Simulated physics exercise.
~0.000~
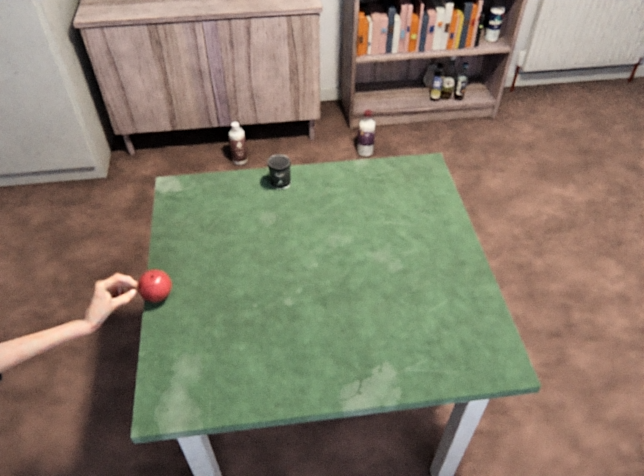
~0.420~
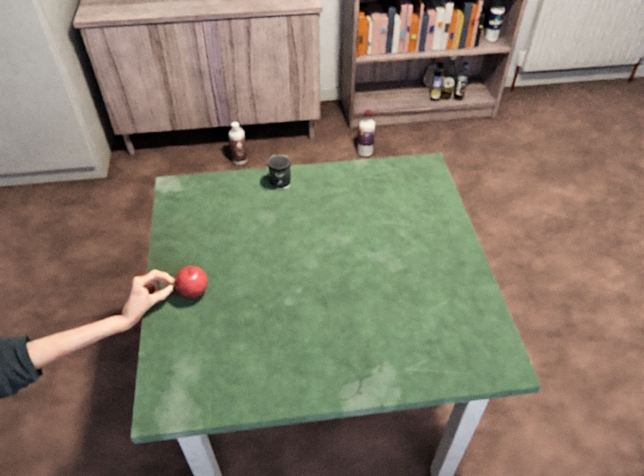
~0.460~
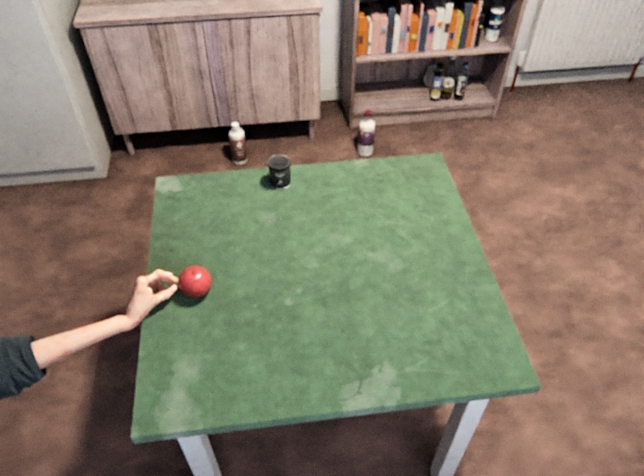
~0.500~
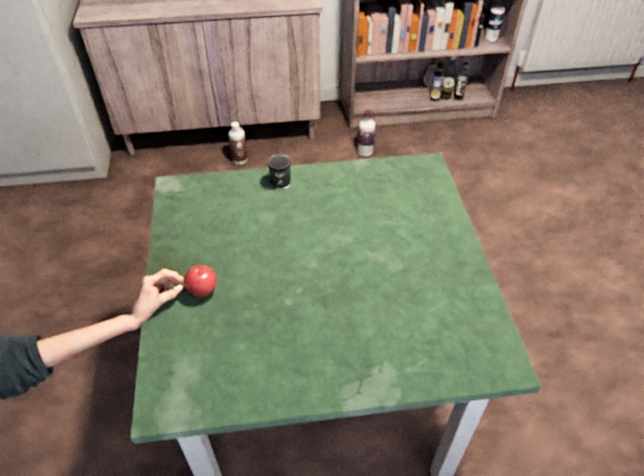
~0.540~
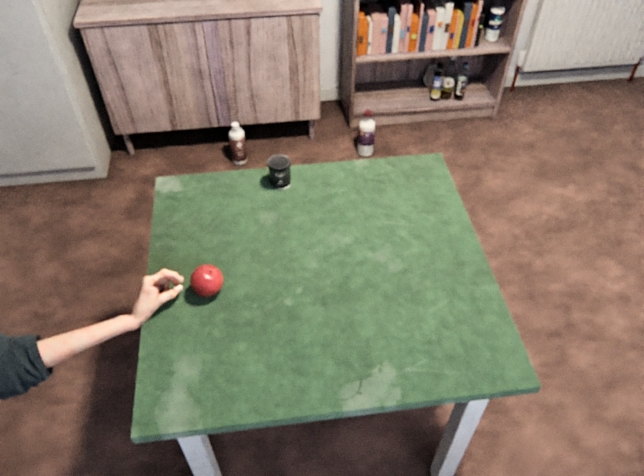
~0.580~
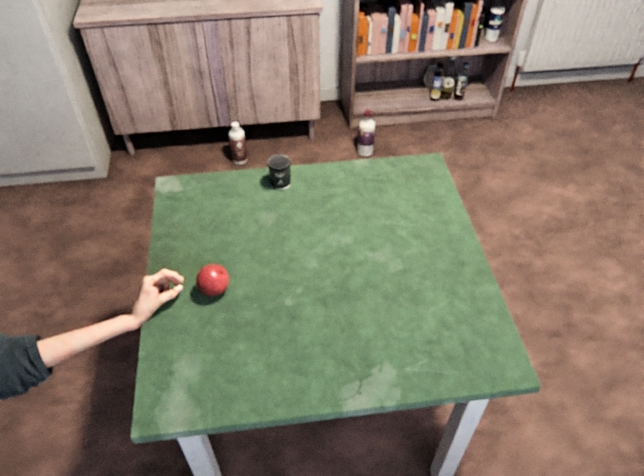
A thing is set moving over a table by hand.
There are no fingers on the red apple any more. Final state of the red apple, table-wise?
It doesn't go past the rim, as far as I can tell.
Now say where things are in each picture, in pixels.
In the first frame, under the hand; red apple (155, 286).
In the second frame, under the hand; red apple (191, 282).
In the third frame, under the hand; red apple (195, 282).
In the fourth frame, red apple (200, 281).
In the fifth frame, red apple (207, 281) moved a little.
In the sixth frame, red apple (213, 280) moved a little.
By 0.78 s, red apple moved about its own width near (240, 277).
By 1.08 s, red apple moved well along near (273, 274).
By 1.48 s, red apple moved well along near (303, 271).
When it is over (2.3 s), moved from the start, red apple. End places, in pixels of the last picture, red apple near (317, 269).
